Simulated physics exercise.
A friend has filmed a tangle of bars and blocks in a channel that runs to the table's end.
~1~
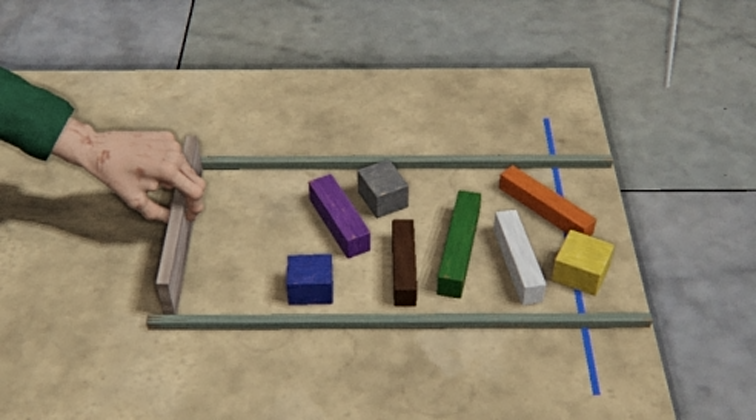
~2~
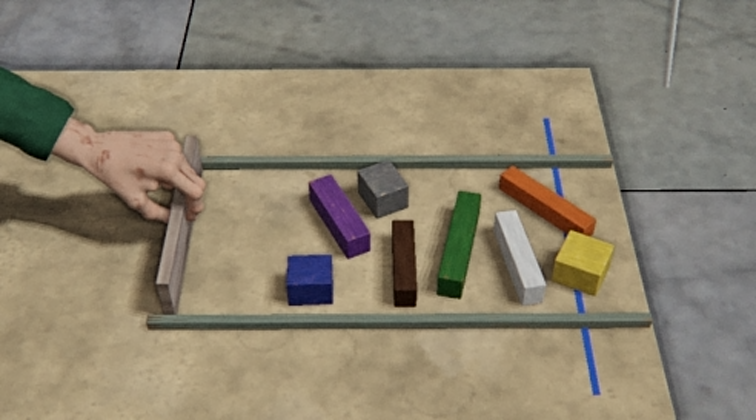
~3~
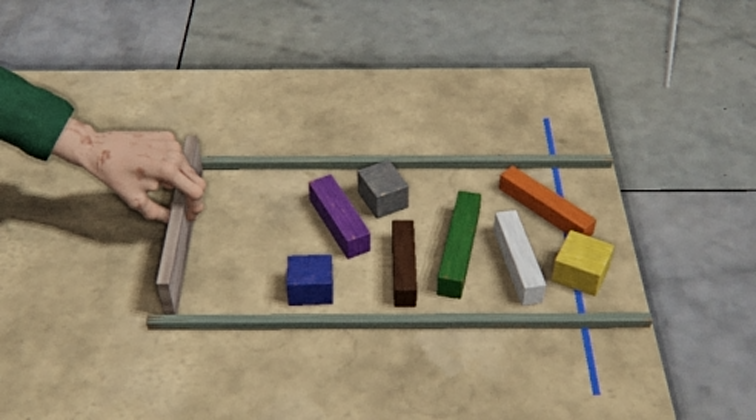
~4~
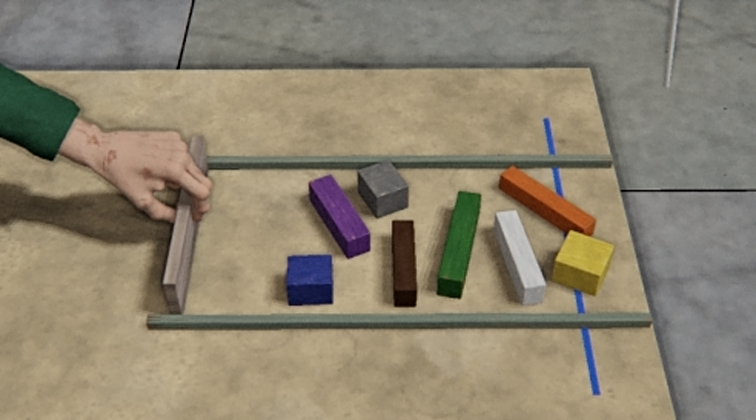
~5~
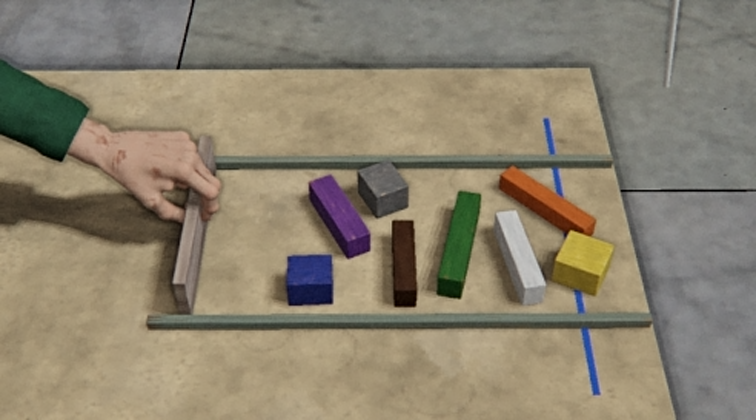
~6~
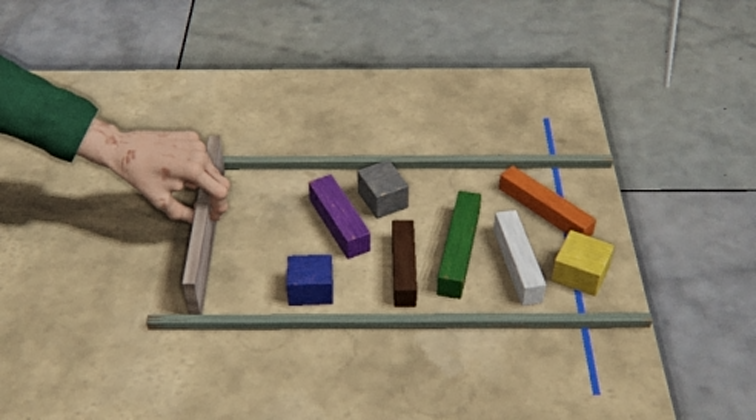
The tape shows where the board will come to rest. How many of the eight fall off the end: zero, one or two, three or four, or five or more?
As it turns out, the number that fall off is three or four.
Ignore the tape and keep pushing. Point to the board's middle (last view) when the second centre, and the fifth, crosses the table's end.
Near (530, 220) and (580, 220).
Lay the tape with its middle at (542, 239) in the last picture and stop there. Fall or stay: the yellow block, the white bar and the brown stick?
The yellow block falls; the white bar comes down; the brown stick survives.
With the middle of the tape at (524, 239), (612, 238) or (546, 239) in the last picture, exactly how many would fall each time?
Down on the floor: 1, 6 and 3.
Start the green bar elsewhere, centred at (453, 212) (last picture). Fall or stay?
From there it falls.
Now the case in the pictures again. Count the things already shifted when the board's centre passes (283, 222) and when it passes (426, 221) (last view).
0 and 6.
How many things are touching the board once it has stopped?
That makes 2.
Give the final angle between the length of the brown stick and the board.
Roughly 0° out of line.
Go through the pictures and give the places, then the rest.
The first frame shows yellow block (583, 263); orange bar (546, 203); white bar (519, 256); board (181, 222); tape (568, 238).
The second frame shows orange bar (546, 203); brown stick (404, 262).
The third frame shows white bar (519, 257); green bar (460, 243).
The fourth frame shows yellow block (583, 263); blue block (310, 280).
The fifth frame shows orange bar (546, 203); purple bar (339, 216).
The sixth frame shows yellow block (583, 263); orange bar (546, 203); white bar (519, 257); board (205, 222); tape (568, 238).
A little later, none off yet; yellow block at rest near (583, 263); orange bar at rest near (546, 203); white bar at rest near (519, 257).
When it is over, the number that fall off is three or four; down, green bar, white bar, orange bar and yellow block.
